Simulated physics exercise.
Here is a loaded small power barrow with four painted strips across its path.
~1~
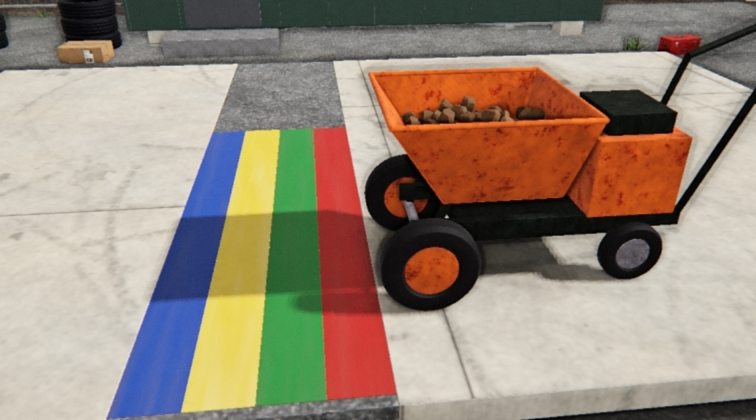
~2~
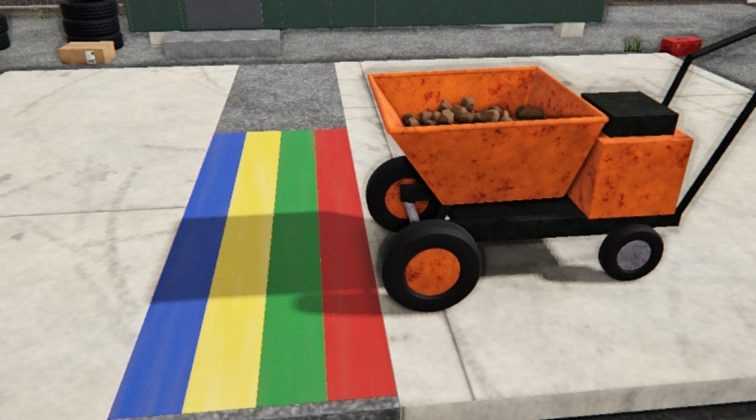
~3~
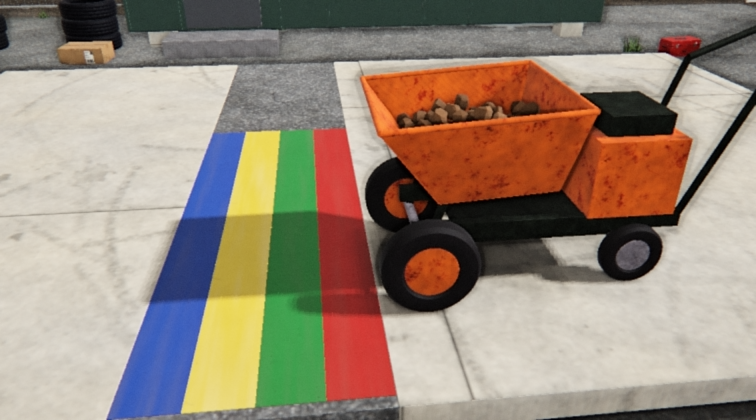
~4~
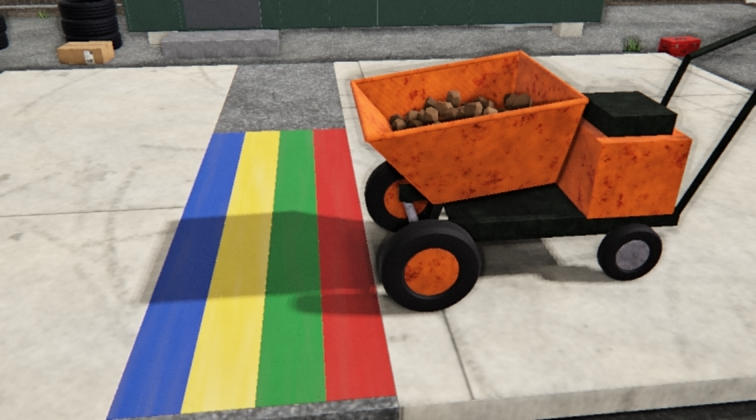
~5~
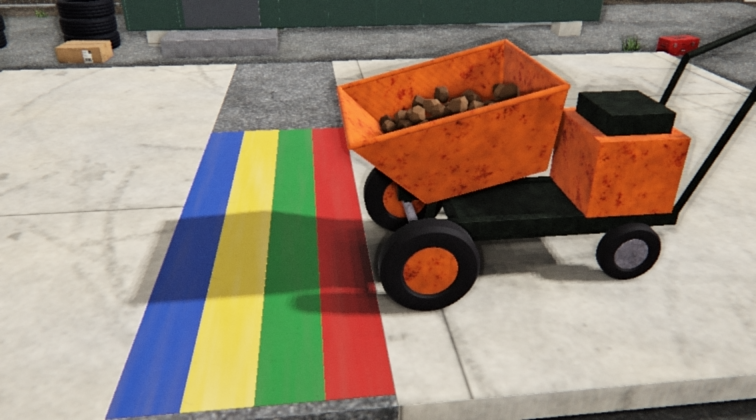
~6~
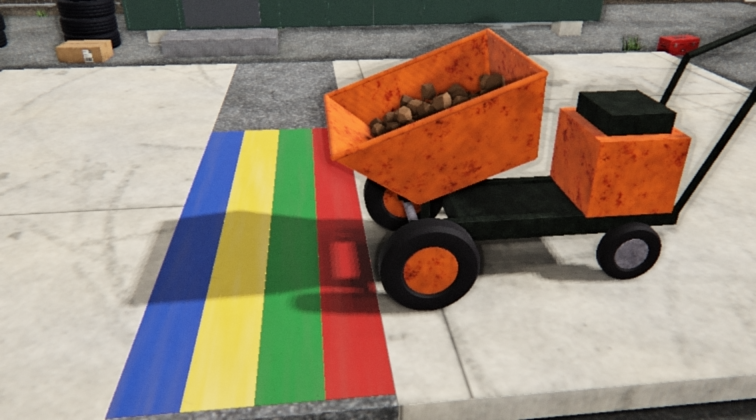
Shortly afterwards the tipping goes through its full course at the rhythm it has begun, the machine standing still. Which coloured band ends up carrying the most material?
The yellow band.
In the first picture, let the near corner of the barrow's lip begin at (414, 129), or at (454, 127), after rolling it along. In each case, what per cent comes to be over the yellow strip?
Near 40 % and 20 %.
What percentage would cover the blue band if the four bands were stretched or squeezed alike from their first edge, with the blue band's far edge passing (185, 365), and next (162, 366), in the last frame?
About 30 %, then 30 %.
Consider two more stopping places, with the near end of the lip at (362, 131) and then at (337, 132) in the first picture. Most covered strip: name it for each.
One: Yellow. Two: Blue.
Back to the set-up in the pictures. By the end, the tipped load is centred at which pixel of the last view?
Somewhere close to (231, 270) in the last picture.
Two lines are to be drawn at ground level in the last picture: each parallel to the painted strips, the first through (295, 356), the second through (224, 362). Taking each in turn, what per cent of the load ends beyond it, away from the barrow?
Estimate: 90 %, then 50 %.
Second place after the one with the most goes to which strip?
Runner-up - the blue one.
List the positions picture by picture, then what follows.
Lip of the skip (392, 130), level; top of the load (483, 125), clay clods; red strip (356, 346); green strip (292, 351); yellow strip (227, 356); blue strip (160, 361), in the first picture.
Lip of the skip (390, 132), tipped barely; top of the load (482, 125), in the second picture.
Lip of the skip (381, 135), tipped barely; top of the load (498, 122), in the third picture.
Lip of the skip (368, 140), tipped a little; top of the load (489, 117), in the fourth picture.
Lip of the skip (351, 147), tipped a little; top of the load (489, 110), in the fifth picture.
Lip of the skip (334, 158), tipped clearly; top of the load (475, 104); red strip (355, 346); green strip (291, 351); yellow strip (226, 356); blue strip (159, 361), in the sixth picture.
Just after the last frame, skip tipped steeply; every one in the skip.
A moment on, skip tipped right over; almost all in the skip; just a few over the green strip; about a tenth over the yellow strip.
Further on, skip tipped right over; roughly a quarter in the skip; about a tenth over the green strip; roughly a third over the yellow strip; roughly a quarter over the blue strip; just a few off the paint.
When it is over, skip tipped right over; about a tenth in the skip; not one over the red strip; about a tenth over the green strip; roughly half over the yellow strip; roughly a quarter over the blue strip; about a tenth off the paint.
